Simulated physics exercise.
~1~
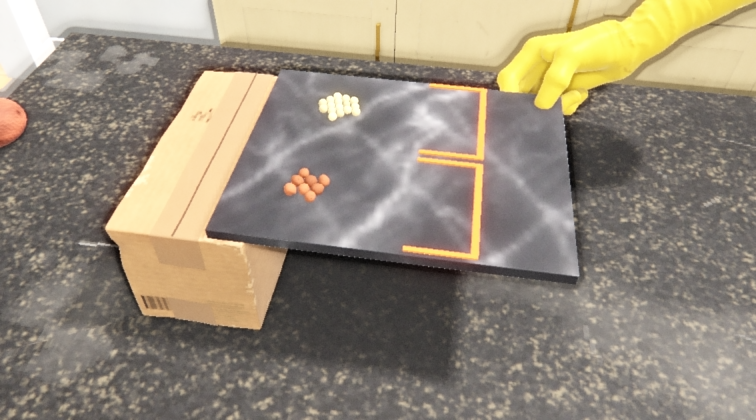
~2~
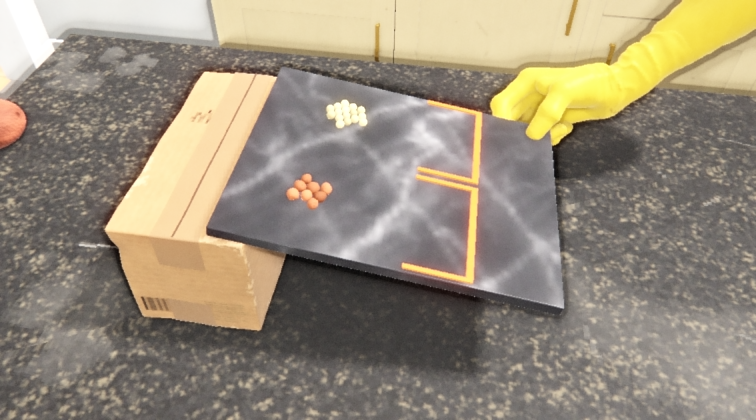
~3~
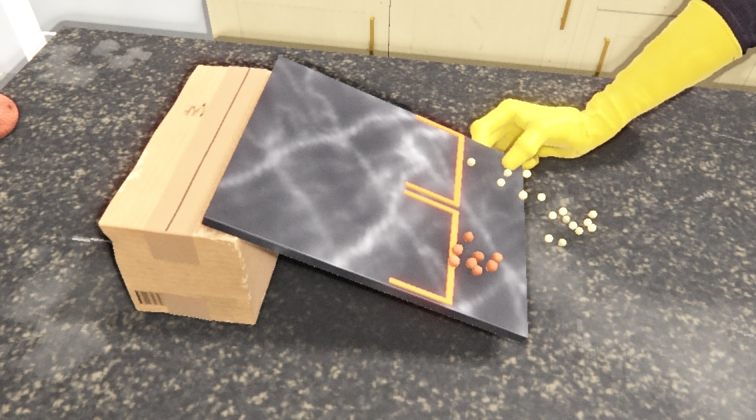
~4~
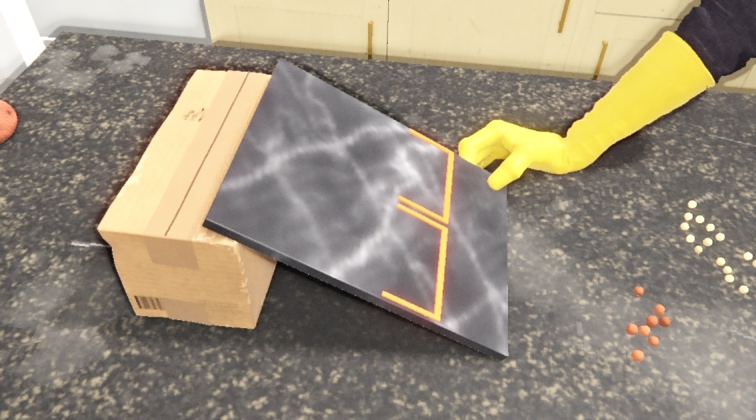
In the video, a yellow-gloved hand lowers the right end of a dark marbled board propped on a cardboard box, and small cream and reddish-brown balls roll down past the orange strips, off the board, and come to lie scattered on the speckled counter.
